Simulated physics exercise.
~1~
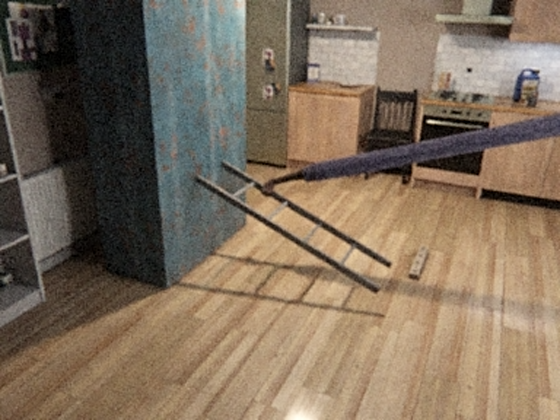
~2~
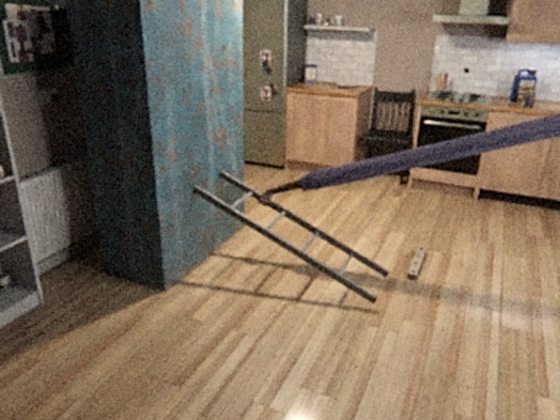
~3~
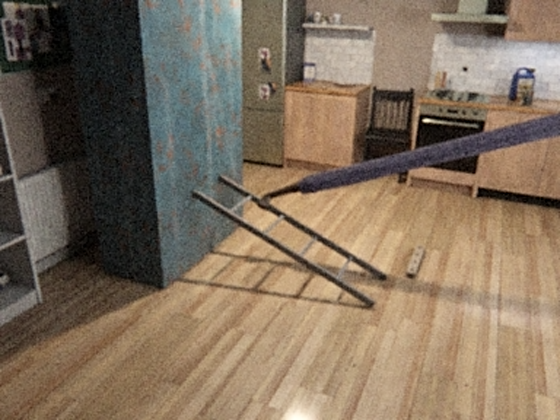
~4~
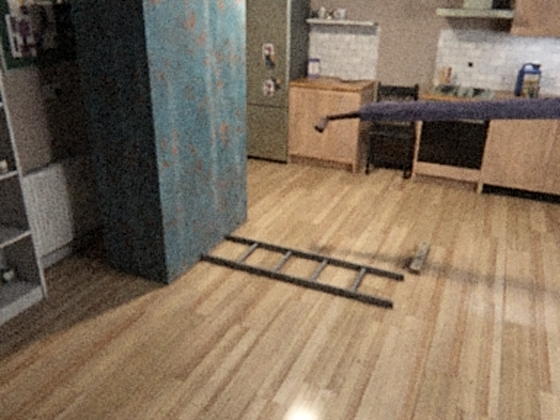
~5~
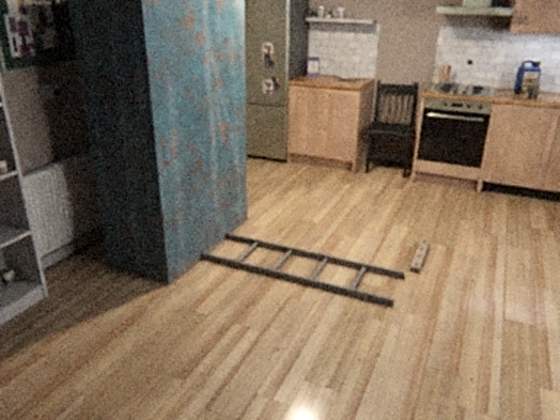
The clip opens on a kitchen with a pale wooden floor, where a grey ladder leans at a low slant against a tall, weathered blue block. A long arm in dark blue reaches in from the right and holds it, while a small wooden batten lies near the ladder's feet. At first the ladder barely shifts, sinking very slightly. Then the arm lets go and draws back to the right as the ladder's feet slide outward and it drops down. Finally the arm is gone, and the ladder lies flat and still beside the unmoved batten.
